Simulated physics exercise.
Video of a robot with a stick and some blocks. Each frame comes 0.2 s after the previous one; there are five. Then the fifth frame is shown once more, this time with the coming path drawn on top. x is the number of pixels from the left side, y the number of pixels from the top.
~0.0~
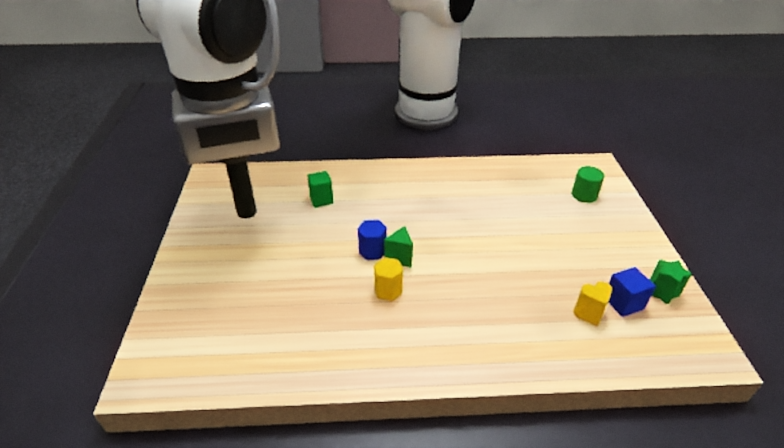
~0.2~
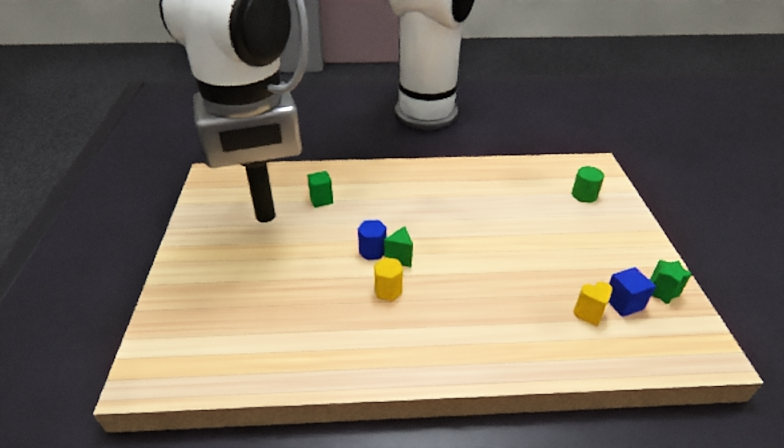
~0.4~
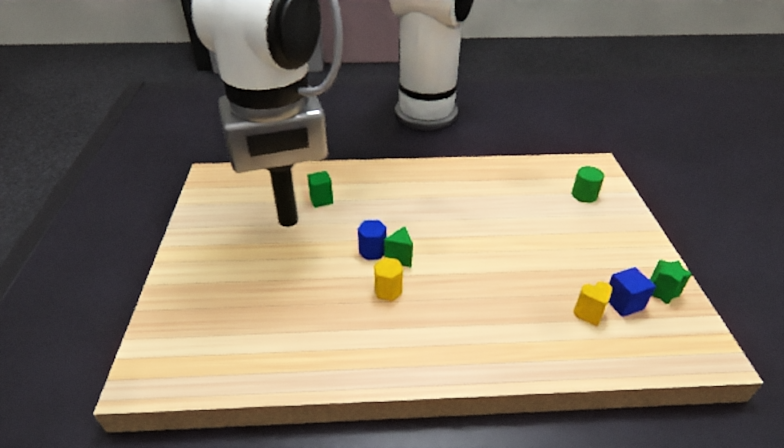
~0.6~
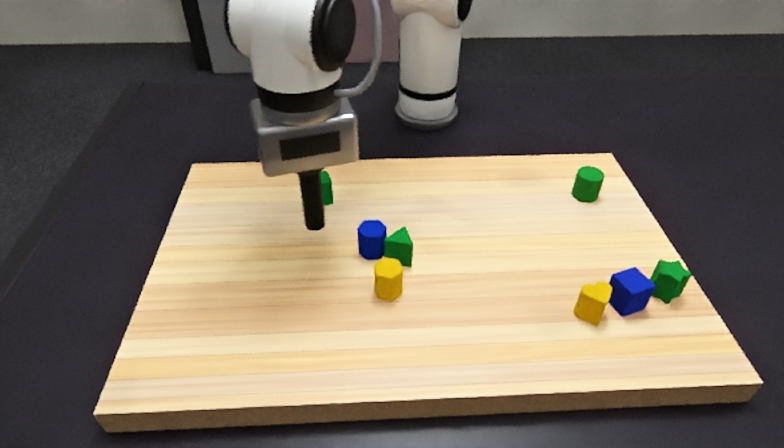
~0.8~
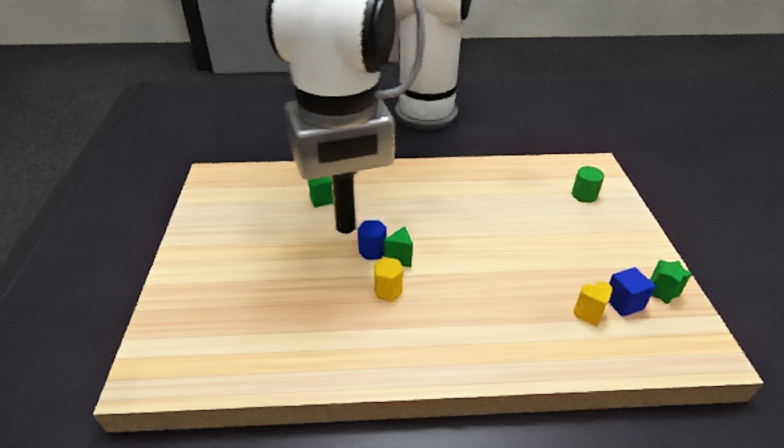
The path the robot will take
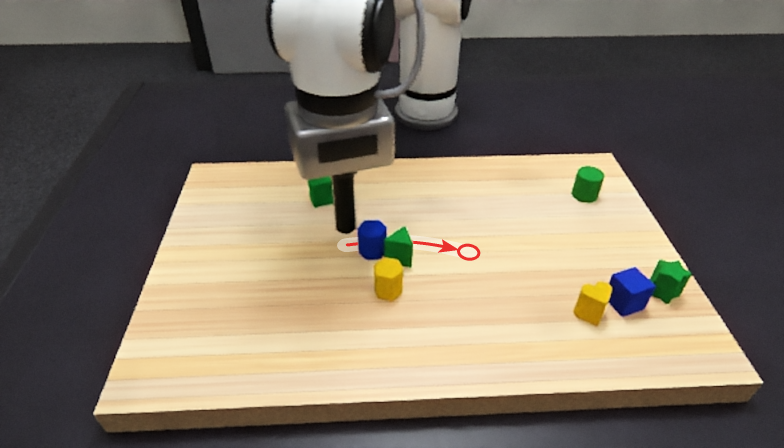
A robot arm with a black stick moved steadily to the right over a wooden board, passing in front of a green block and nearing a blue one, while all the scattered blocks stayed still.
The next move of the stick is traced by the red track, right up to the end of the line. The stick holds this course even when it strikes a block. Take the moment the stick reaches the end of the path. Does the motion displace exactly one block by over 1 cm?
Short answer: No.
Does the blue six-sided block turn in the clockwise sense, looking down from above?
Yes.
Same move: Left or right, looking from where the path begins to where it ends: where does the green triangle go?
It's pushed right.
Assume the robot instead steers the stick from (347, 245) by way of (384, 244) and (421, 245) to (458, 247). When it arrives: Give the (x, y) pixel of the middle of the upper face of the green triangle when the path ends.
Close to (437, 255).
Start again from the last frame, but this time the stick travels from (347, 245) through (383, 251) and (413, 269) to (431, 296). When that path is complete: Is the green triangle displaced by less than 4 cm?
Answer: No.
Path on the board, from (347, 245) via (388, 242) and (428, 244), ending at (469, 252).
What follows on the original path. One third of the way, stick (389, 224); blue six-sided block (404, 232), turned 40° clockwise; green triangle (418, 244), turned 20° clockwise.
Two thirds of the way, stick (430, 227); blue six-sided block (425, 237), turned 75° clockwise; green triangle (429, 253), turned 50° clockwise.
At the end, stick (471, 235); blue six-sided block (426, 236), turned 75° clockwise; yellow six-sided block in place; green triangle (429, 253), turned 50° clockwise.
